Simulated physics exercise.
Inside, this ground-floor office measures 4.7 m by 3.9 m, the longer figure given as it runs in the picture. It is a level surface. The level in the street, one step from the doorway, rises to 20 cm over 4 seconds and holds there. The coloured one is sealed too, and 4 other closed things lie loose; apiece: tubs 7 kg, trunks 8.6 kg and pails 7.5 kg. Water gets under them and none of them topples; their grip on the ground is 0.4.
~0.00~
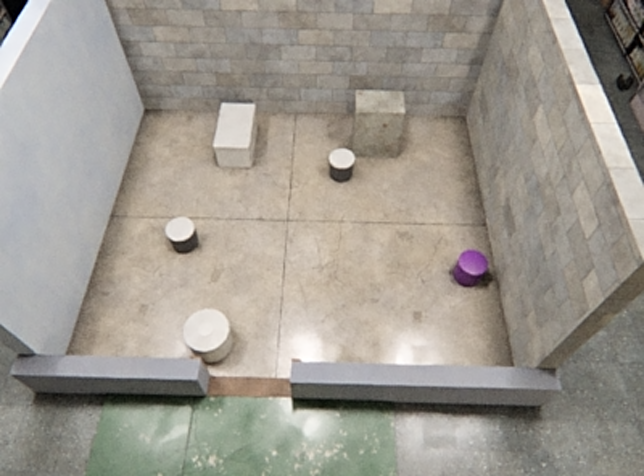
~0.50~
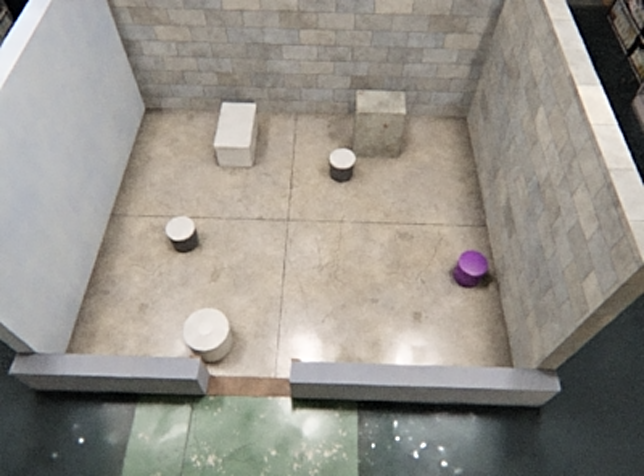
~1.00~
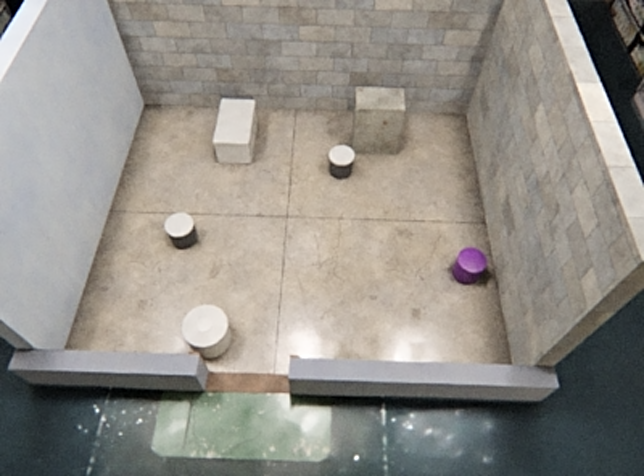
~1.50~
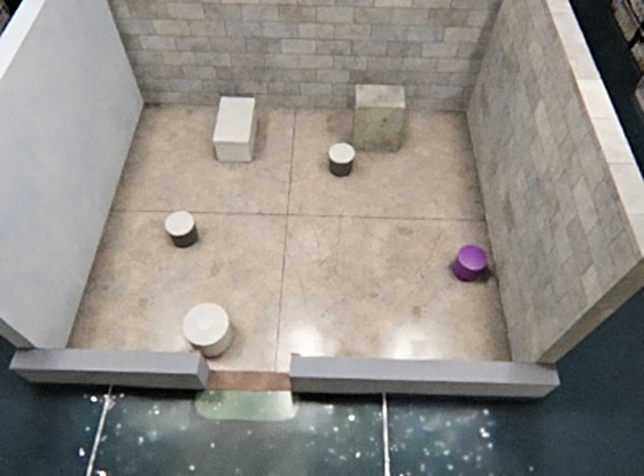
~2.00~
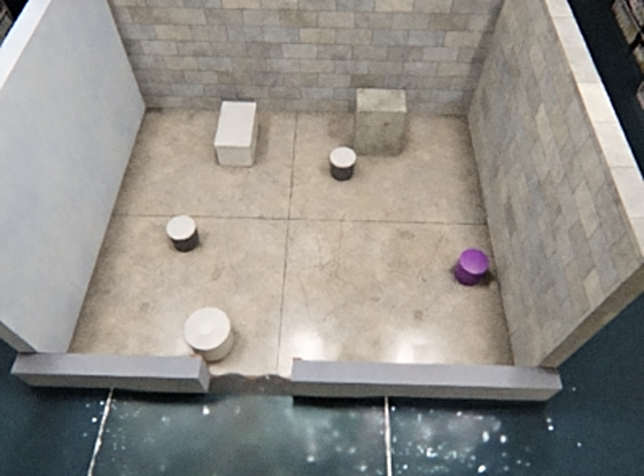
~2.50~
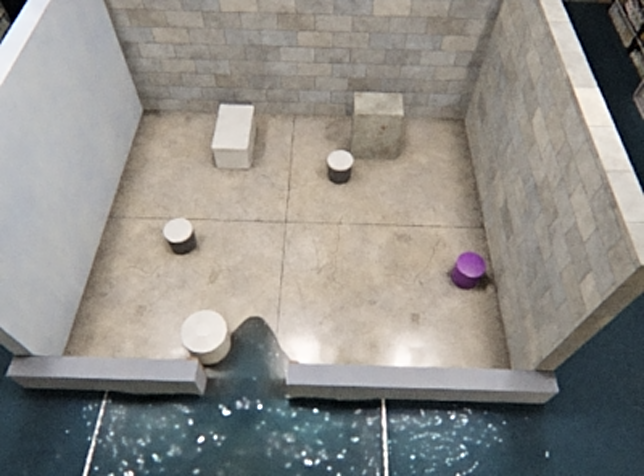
Dark water spread over the green ground outside a walled room, covered it up to the doorway, then pushed a short way in past a white drum, while the purple pail and other objects stayed still.
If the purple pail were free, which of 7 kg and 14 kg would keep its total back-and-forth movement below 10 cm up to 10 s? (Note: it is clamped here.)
The modest one is fine.
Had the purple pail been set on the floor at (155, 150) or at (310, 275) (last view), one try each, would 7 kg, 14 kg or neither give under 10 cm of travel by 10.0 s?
One by one: Only the big mass suffices; only the big mass suffices.
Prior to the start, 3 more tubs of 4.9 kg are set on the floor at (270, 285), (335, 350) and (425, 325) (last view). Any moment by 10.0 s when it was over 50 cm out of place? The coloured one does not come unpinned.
Answer by position: Outside the range; inside the range; inside the range.
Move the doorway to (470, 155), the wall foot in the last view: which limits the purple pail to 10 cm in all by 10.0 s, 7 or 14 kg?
In that setup the first mass works.
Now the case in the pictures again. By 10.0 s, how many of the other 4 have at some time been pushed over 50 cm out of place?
2 of them.
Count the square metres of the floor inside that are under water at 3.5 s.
Some 2.5 m2 of it.
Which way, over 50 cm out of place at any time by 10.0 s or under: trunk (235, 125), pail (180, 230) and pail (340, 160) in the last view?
Reading the three in turn gives surpassed, not surpassed and not surpassed.
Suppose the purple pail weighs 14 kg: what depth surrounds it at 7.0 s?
About 1 cm.
After 3.5 s the purple pail would be 0 cm from its start with 7 kg and 0 cm from its start with 14 kg; 0 cm of water round it then.
After 4.5 s the purple pail would be 0 cm from its start with 7 kg and 0 cm from its start with 14 kg; 0 cm of water round it then.
After 7.0 s the purple pail would be 0 cm from its start with 7 kg and 0 cm from its start with 14 kg; 1 cm of water round it then.
After 10.0 s the purple pail would be 0 cm from its start with 7 kg and 0 cm from its start with 14 kg; 3 cm of water round it then.
